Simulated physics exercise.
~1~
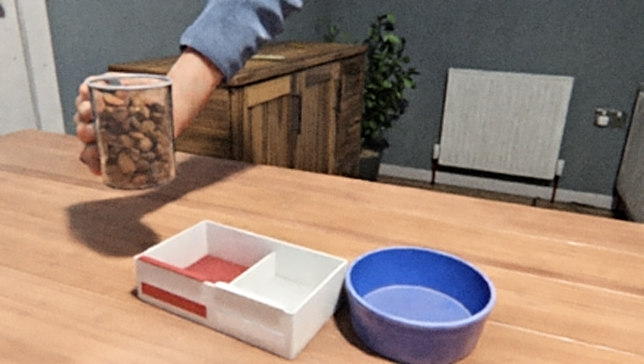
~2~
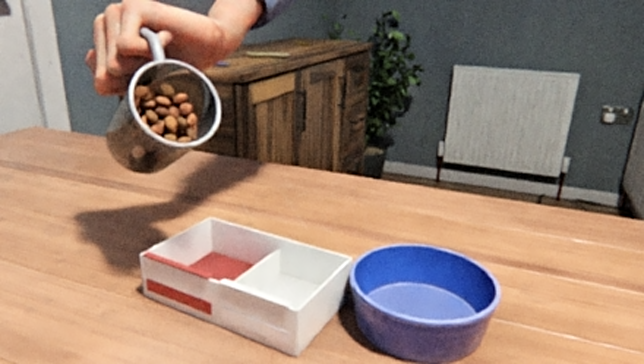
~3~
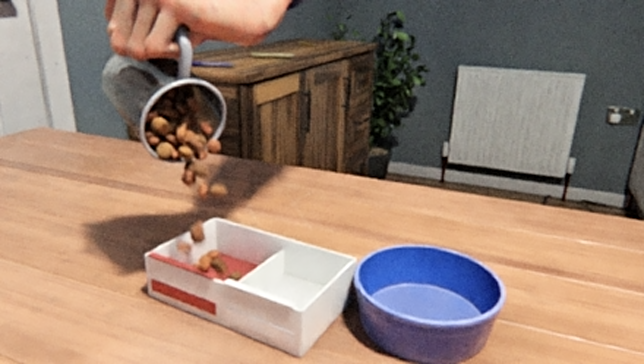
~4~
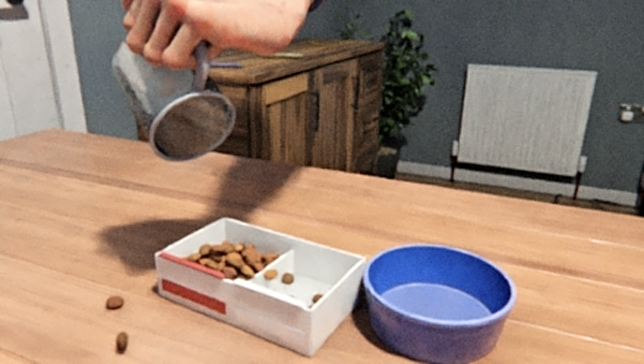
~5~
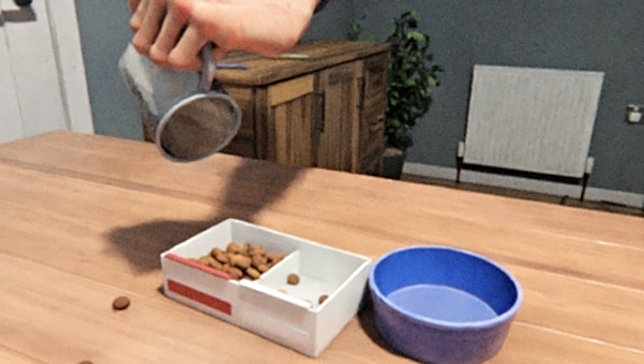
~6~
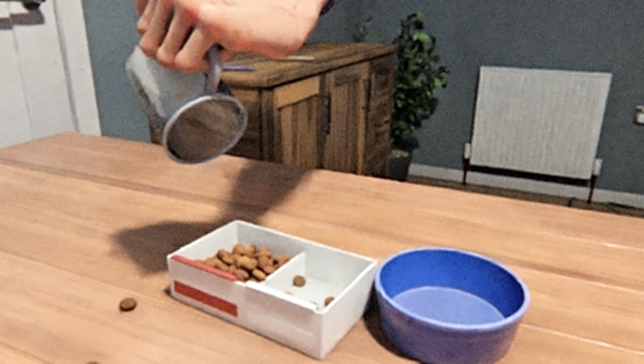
To begin with, a hand holds a clear cup full of brown kibble upright above a wooden table, where a tin with a red section and a white section sits beside a blue dish. The hand tips the cup to the right until its mouth faces outward. As it tilts further, the pieces spill over the rim and drop into the red section. The cup turns mouth downward and empties. Most of the kibble ends up heaped in the red section, with a few pieces in the white section and a couple on the table, while the blue dish stays empty.
